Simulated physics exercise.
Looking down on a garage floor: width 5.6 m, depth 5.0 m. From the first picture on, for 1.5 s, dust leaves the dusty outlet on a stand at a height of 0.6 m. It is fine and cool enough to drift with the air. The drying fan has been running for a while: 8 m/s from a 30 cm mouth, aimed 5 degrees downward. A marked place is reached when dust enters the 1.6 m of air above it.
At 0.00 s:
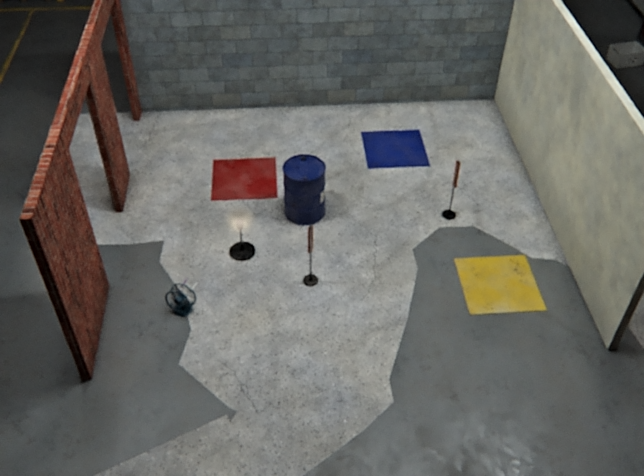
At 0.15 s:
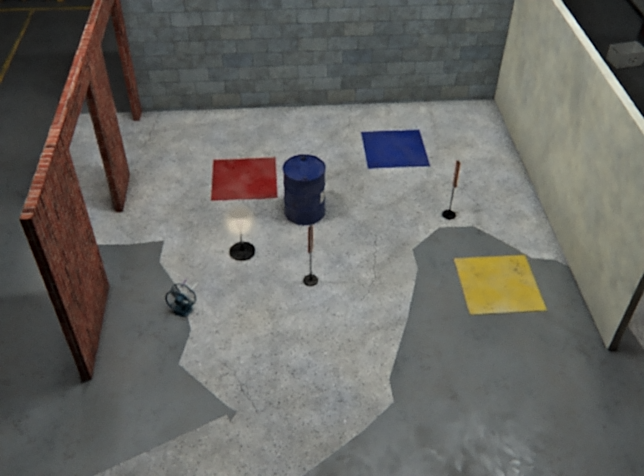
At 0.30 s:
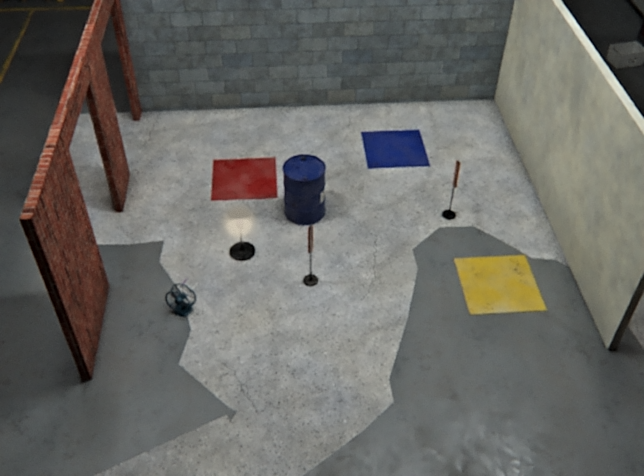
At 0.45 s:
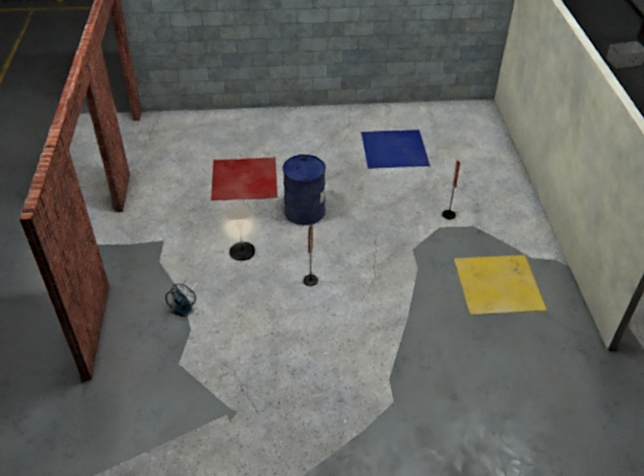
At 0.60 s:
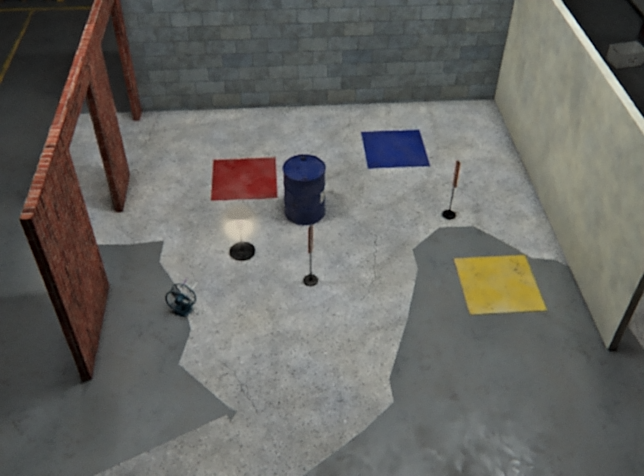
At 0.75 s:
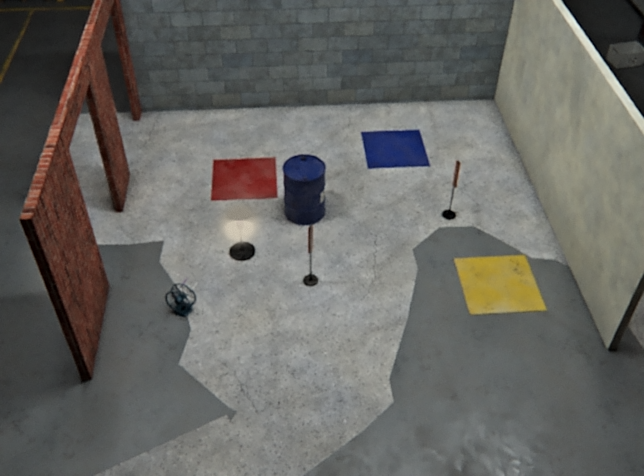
On a garage floor seen from above, a small pale puff of dust hangs over a dark round base beside a blue barrel, barely changing, while the fan, ribboned stands and red, blue and yellow squares stay in place.
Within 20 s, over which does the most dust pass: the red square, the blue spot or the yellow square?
The red one.
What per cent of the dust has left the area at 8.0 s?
Some 60 per cent.
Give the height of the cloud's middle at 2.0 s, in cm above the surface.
About 40 cm.
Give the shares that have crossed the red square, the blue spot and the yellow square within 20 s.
About 70 % red, 1 % blue, 3 % yellow.
By 2.0 s, 0 % is gone from the area; 0 % has passed over the blue spot, 0 % over the yellow square and 38 % over the red square, and the middle of the rest is near (271, 176).
By 4.0 s, 6 % is gone from the area; 0 % has passed over the blue spot, 0 % over the yellow square and 70 % over the red square, and the middle of the rest is near (350, 55).
By 8.0 s, 58 % is gone from the area; 1 % has passed over the blue spot, 1 % over the yellow square and 71 % over the red square, and the middle of the rest is near (519, 76).
By 20.0 s, 96 % is gone from the area; 1 % has passed over the blue spot, 3 % over the yellow square and 71 % over the red square.
